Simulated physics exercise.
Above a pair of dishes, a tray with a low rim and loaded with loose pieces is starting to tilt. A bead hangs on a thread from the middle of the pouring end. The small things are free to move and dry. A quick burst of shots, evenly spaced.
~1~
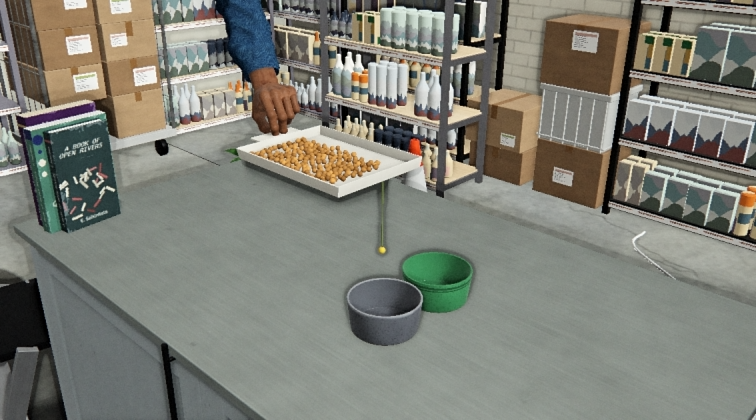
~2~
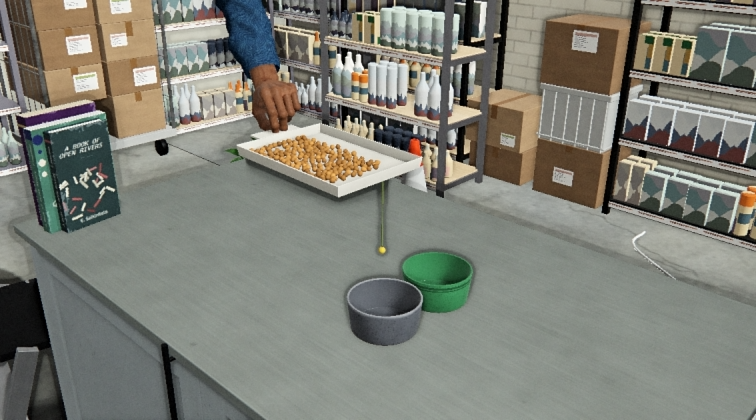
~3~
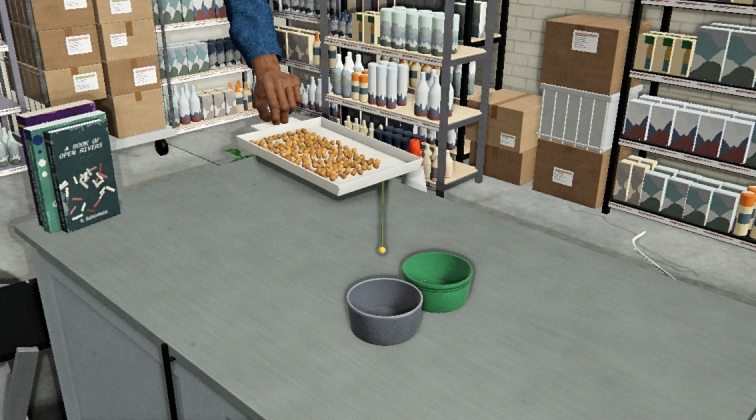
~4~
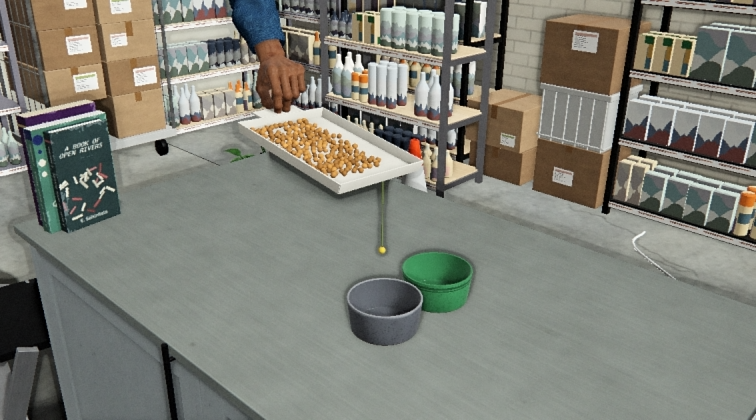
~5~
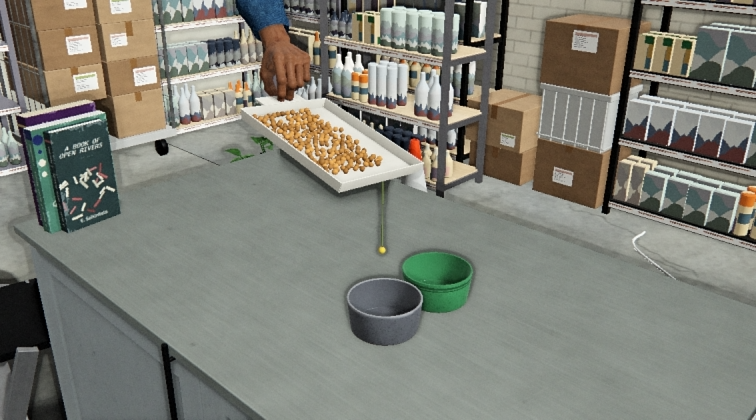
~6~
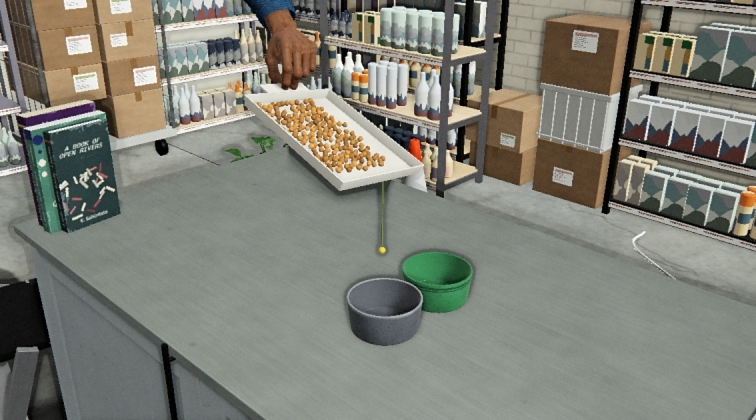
A hand raised the back of a white tray of roasted chickpeas above a gray dish and a green one, slowly at first, then more steeply, while the bead on its thread stayed still.
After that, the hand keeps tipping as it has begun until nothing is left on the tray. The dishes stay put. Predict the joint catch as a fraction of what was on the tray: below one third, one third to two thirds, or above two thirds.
Most likely the dishes are going to collect a middle share, one to two thirds of the load.
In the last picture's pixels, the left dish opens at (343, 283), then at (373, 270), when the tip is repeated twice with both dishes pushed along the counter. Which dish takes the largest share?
Run 1: The one on the right side. Run 2: The one on the right side.
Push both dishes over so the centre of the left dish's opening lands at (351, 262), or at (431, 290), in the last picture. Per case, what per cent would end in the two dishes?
Close to 20 in a hundred, then close to 20 in a hundred.
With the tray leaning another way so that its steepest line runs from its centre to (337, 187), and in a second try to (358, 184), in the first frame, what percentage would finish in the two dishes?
In turn some 10 and 50 per cent.
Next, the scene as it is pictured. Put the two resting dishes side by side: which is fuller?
That's the right side.
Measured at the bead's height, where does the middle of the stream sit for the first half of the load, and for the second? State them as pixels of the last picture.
First roughly (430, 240), then roughly (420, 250).
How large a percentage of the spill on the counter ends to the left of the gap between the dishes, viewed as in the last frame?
Estimate: Near 30 per cent.
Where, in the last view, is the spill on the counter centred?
Roughly at pixel (438, 270).
Just after the last frame, tray tipped steeply; the larger part on the tray; just a few in the right dish; just a few outside both; roughly a quarter in the air.
A moment on, tray tipped past a quarter turn; roughly two thirds on the tray; about a tenth in the right dish; roughly a quarter outside both; about a tenth in the air.
Further on, tray tipped past a quarter turn; just a few in the left dish; roughly a third in the right dish; roughly half outside both.
When it is over, tray tipped past a quarter turn; just a few in the left dish; roughly a third in the right dish; roughly half outside both.
